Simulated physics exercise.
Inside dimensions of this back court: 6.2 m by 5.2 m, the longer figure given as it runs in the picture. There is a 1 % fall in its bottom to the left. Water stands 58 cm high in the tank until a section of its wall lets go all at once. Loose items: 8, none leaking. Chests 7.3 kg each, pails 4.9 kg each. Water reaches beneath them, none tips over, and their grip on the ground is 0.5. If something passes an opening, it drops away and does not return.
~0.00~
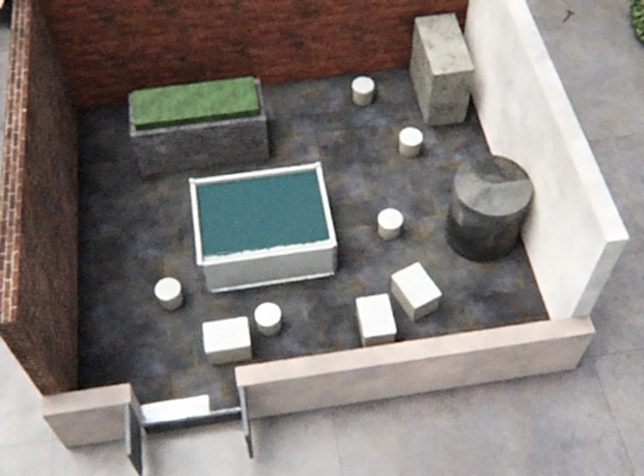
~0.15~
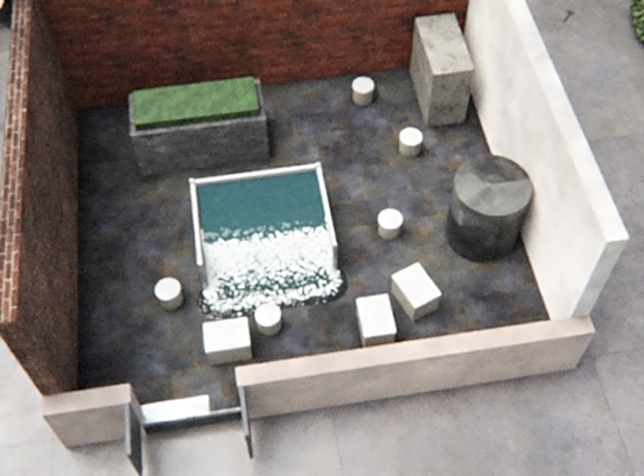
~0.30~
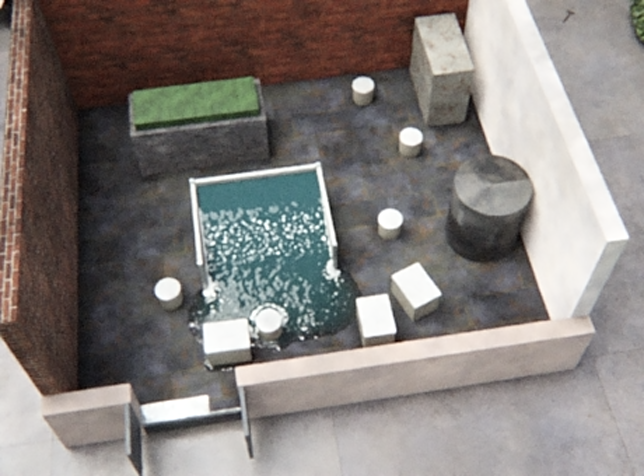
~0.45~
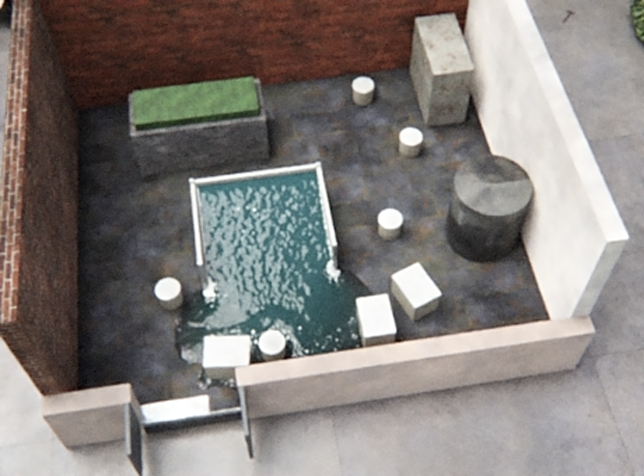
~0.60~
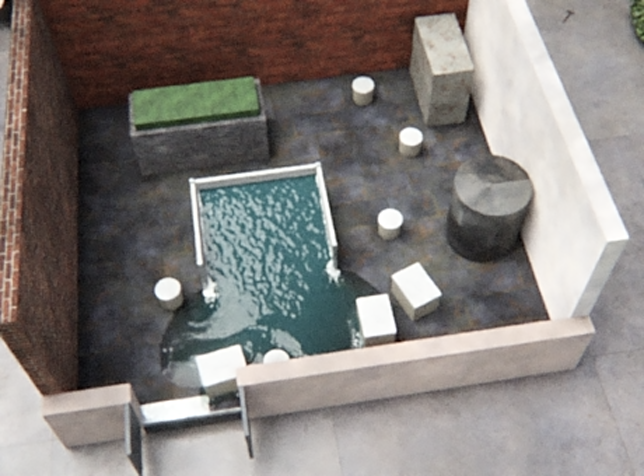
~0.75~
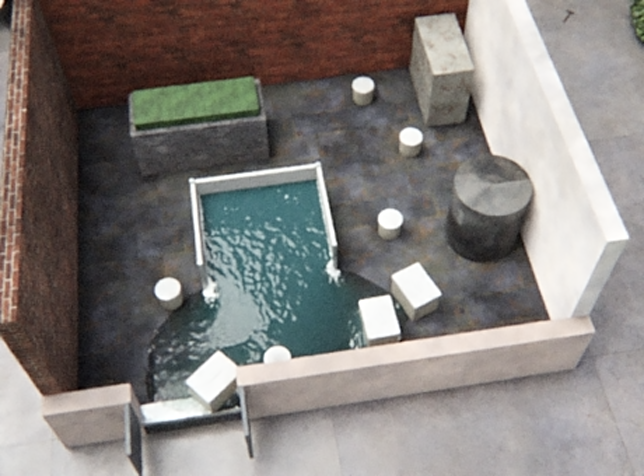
Teal water bursts in white foam from the near side of a white-edged tank in a walled back court, seen from high above by a camera that stays still. Brick and pale walls enclose white chests and pails, a grass-topped grey planter, a grey block and a dark cylinder. The water spreads over the dark floor, pushing a pail towards the near wall, then a chest towards the gateway at left, turning it.
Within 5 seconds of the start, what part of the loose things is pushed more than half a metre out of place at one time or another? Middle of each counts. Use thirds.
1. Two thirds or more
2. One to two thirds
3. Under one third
One to two thirds.
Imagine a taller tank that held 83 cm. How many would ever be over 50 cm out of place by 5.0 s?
Then it comes to 5.
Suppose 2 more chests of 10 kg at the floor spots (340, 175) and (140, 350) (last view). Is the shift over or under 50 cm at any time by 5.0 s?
One by one I'd say not that far and farther than that.
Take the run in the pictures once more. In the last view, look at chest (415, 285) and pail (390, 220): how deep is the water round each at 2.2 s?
First roughly 3 cm, second roughly 0 cm.
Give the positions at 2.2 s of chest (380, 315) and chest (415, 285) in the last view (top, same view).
Approx. (515, 286); approx. (430, 248).
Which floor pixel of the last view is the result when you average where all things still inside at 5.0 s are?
Roughly at (332, 217).
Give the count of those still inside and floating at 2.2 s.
The count is 2.
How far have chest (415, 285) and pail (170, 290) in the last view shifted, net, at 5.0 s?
In that order: 200 cm, 0 cm.
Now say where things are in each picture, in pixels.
The first picture shows a pail at (268, 314) rests on the ground; a chest at (227, 334) rests on the ground; 2.2 m2 under water; 0 of 8 have shifted.
The second picture shows a pail at (268, 314), on the bottom; a chest at (227, 334), on the bottom; water covers 3.0 m2; 0 of 8 have shifted.
The third picture shows a pail at (269, 320) rests on the ground, 9 cm from its start; a chest at (227, 335) rests on the ground; water covers 4.0 m2; 1 of 8 have shifted.
The fourth picture shows a pail at (272, 342), on the bottom, 41 cm from its start; a chest at (227, 351) rests on the ground, 24 cm from its start; 5.2 m2 under water; 2 of 8 have shifted.
The fifth picture shows a pail at (277, 362), on the bottom, 69 cm from its start; a chest at (222, 365), on the bottom, 44 cm from its start; water covers 6.2 m2; 2 of 8 have shifted.
The sixth picture shows a pail at (277, 358) floats, 69 cm from its start; a chest at (214, 376) rests on the ground, 60 cm from its start; water covers 6.9 m2; 2 of 8 have shifted.
After 1.1 s 2 of 8 are over 50 cm from their spots; 2 afloat.
After 2.2 s 4 of 8 are over 50 cm from their spots; 2 afloat.
After 3.5 s 4 of 8 are over 50 cm from their spots; 1 afloat.
After 5.0 s 4 of 8 are over 50 cm from their spots, and 4 have been at some point; 1 afloat.
